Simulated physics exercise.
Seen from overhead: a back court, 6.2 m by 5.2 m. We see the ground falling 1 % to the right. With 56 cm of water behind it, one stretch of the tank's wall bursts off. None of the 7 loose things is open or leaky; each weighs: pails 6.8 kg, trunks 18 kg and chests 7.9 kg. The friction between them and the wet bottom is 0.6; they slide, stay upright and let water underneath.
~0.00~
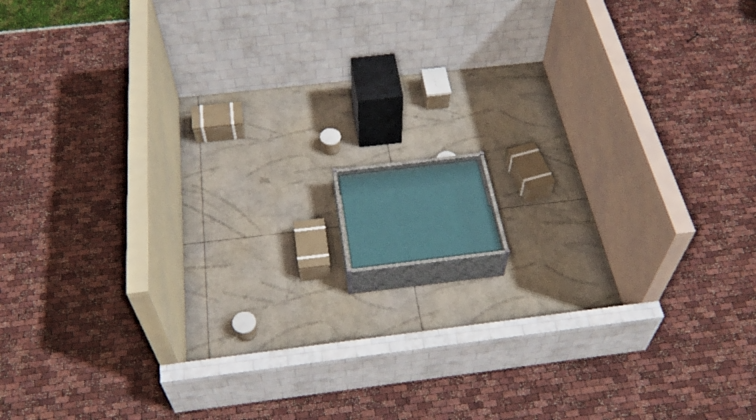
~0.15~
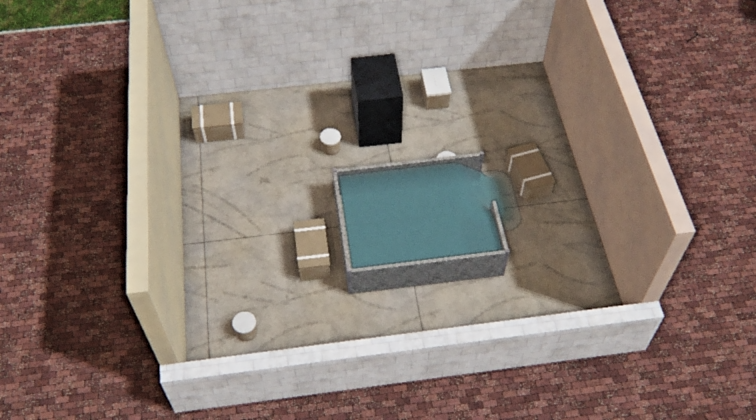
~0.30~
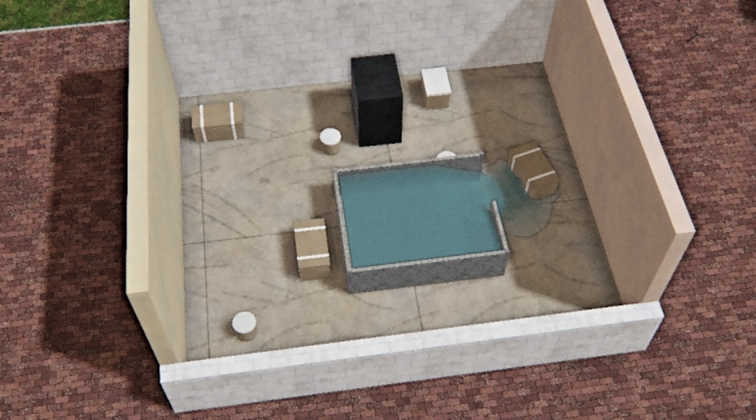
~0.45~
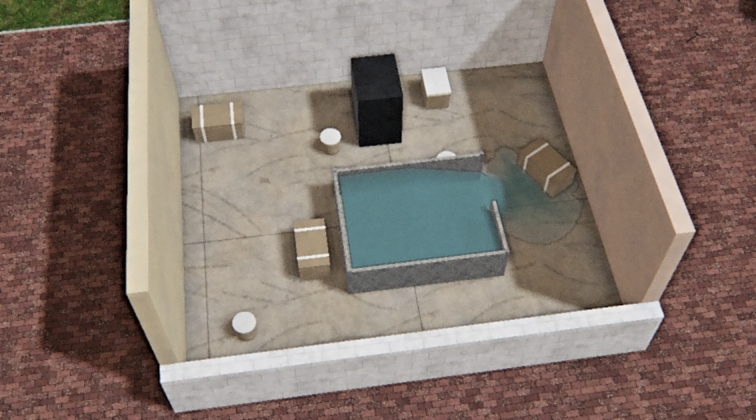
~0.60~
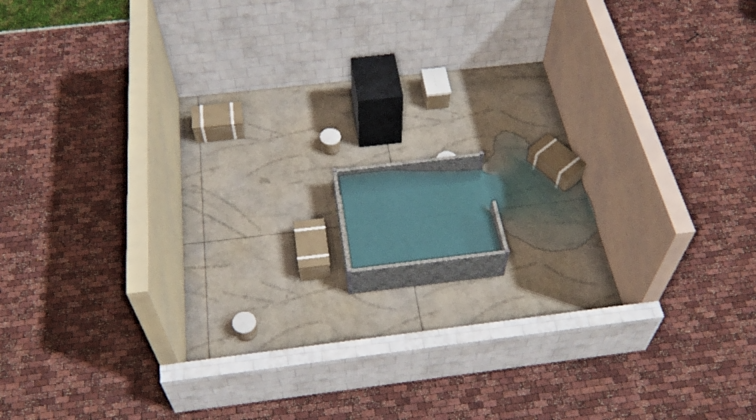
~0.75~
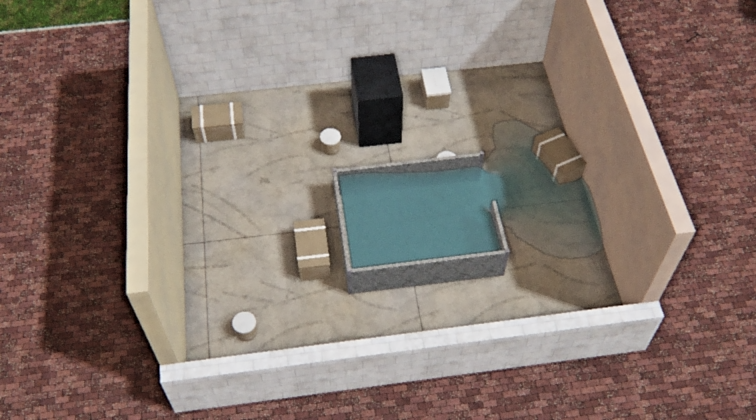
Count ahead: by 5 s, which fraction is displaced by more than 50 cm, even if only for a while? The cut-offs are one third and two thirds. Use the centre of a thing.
The portion is beneath a third.
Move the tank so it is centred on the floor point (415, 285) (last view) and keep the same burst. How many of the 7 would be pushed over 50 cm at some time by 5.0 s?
The answer would then be 2.
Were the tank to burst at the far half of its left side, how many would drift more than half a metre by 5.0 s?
That would give 3.
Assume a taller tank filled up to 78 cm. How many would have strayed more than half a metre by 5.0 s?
The answer would then be 4.
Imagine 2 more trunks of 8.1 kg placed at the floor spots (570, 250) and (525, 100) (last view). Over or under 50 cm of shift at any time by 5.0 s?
First exceeds it, then exceeds it.
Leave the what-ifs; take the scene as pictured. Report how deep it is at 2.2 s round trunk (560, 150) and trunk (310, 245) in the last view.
First about 15 cm, second about 0 cm.
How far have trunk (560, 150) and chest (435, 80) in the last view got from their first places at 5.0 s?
In that order: 150 cm, 150 cm.
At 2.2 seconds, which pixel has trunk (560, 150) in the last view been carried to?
About pixel (536, 69).
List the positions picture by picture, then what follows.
A trunk at (531, 165) rests on the ground; a pail at (447, 160), on the bottom; 3.7 m2 under water; 0 of 7 have shifted, in the first picture.
A trunk at (531, 165) rests on the ground; a pail at (447, 160) rests on the ground; 4.2 m2 under water; 0 of 7 have shifted, in the second picture.
A trunk at (534, 164), on the bottom, 5 cm from its start; a pail at (447, 160), on the bottom; 4.6 m2 under water; 0 of 7 have shifted, in the third picture.
A trunk at (548, 160) rests on the ground, 28 cm from its start; a pail at (447, 160), on the bottom; 5.4 m2 under water; 1 of 7 have shifted, in the fourth picture.
A trunk at (558, 156) rests on the ground, 46 cm from its start; a pail at (447, 160), on the bottom; water covers 6.3 m2; 1 of 7 have shifted, in the fifth picture.
A trunk at (560, 150), on the bottom, 55 cm from its start; a pail at (447, 160) rests on the ground; water covers 6.9 m2; 1 of 7 have shifted, in the sixth picture.
After 1.1 s 1 of 7 are over 50 cm from their spots; 1 afloat.
After 2.2 s 1 of 7 are over 50 cm from their spots; 1 afloat.
After 3.5 s 2 of 7 are over 50 cm from their spots; 1 afloat.
After 5.0 s 2 of 7 are over 50 cm from their spots, and 2 have been at some point; 2 afloat.
